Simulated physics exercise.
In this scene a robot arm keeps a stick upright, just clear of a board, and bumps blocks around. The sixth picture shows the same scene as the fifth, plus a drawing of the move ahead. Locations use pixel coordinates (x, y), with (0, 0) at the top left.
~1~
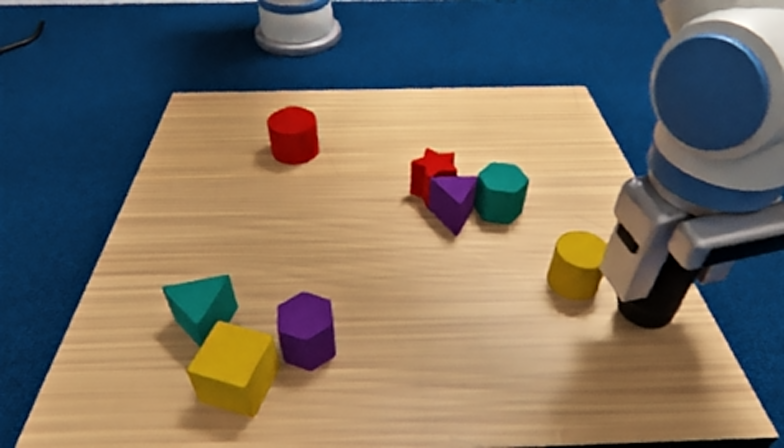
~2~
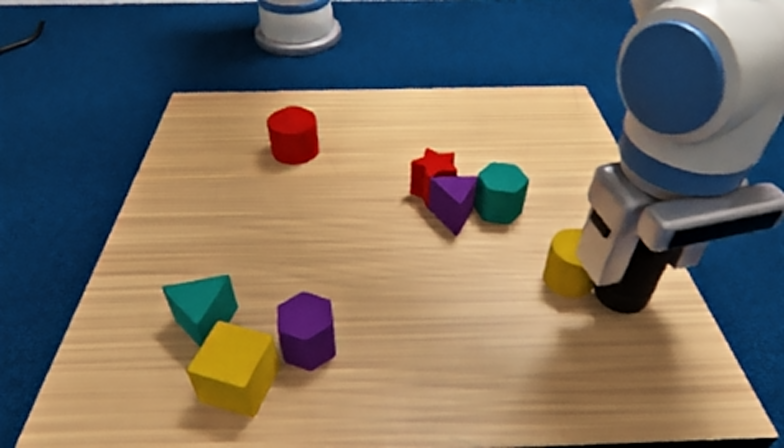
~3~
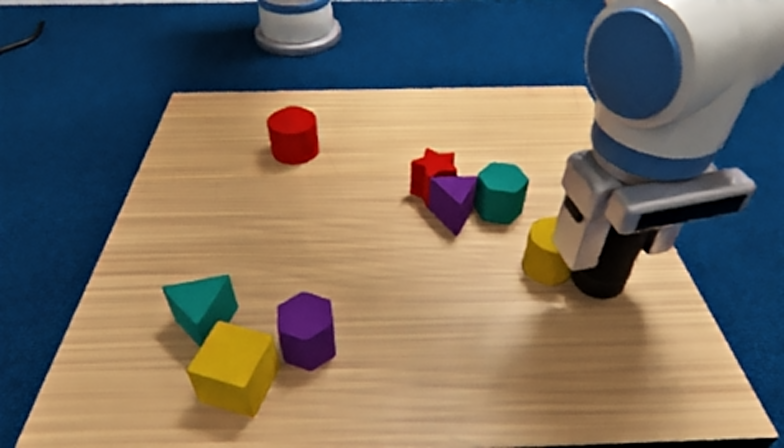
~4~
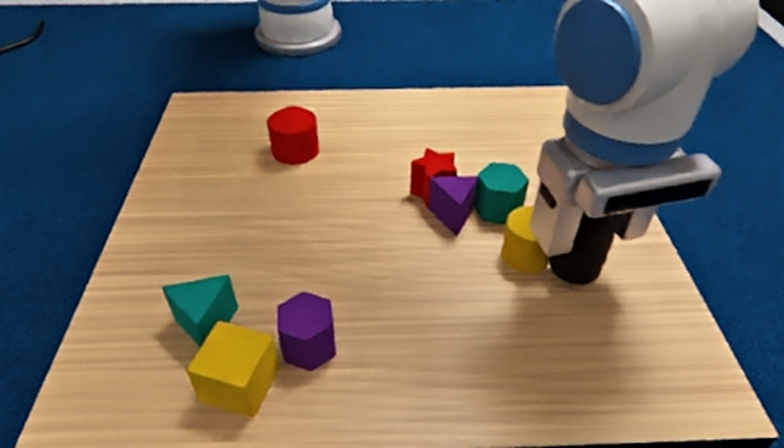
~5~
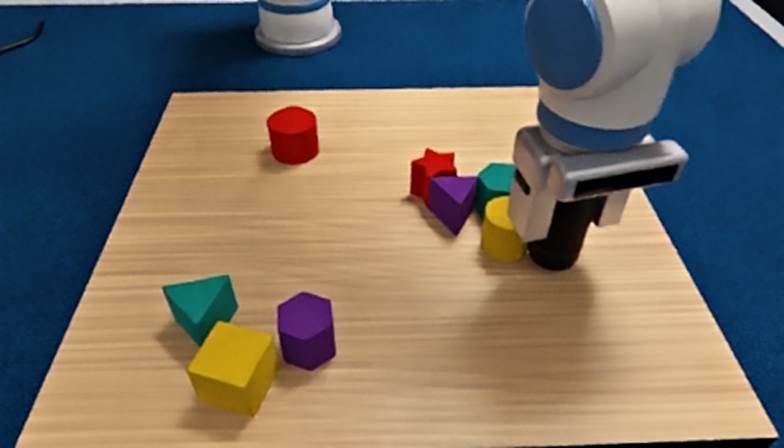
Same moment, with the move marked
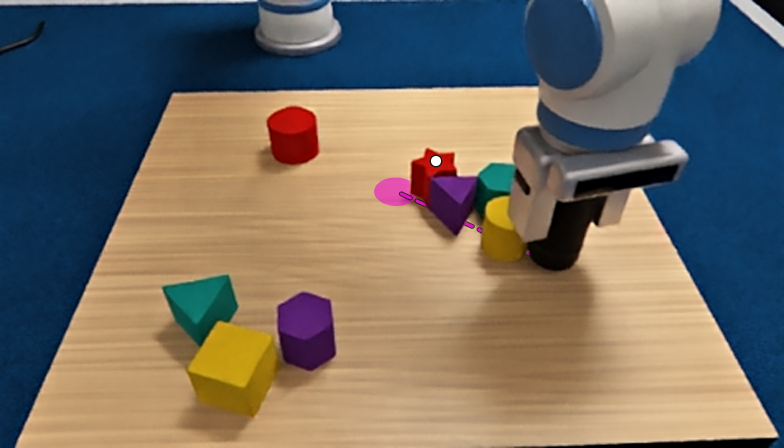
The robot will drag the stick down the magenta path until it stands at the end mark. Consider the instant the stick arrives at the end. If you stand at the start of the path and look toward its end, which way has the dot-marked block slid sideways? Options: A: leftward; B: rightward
My answer is option B.
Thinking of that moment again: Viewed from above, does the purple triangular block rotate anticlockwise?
I expect so.
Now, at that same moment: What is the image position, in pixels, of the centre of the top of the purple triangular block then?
Top centre: (313, 167).
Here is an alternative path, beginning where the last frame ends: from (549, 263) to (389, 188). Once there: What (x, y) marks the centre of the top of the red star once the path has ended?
It comes to (413, 138).
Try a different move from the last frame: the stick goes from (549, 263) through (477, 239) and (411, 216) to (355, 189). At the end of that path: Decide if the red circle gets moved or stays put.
Shifted out of place.
The drawn path runs from (549, 263) directly to (396, 191); the dot is on the red star.
On the path given first. One third of the way, stick at (496, 227); red star at (432, 158), turned 30° clockwise; purple triangular block at (419, 179), turned 15° clockwise; turquoise hexagon at (502, 174); yellow circle at (452, 193).
Two thirds of the way, stick at (443, 203); red star at (427, 154), turned 55° clockwise; purple triangular block at (363, 168); turquoise hexagon at (500, 170), turned 20° clockwise; yellow circle at (398, 177).
At the end, stick at (396, 182); red star at (411, 138), turned 115° clockwise; purple triangular block at (313, 167), turned 25° anticlockwise; turquoise hexagon at (500, 170), turned 20° clockwise; yellow circle at (351, 163).
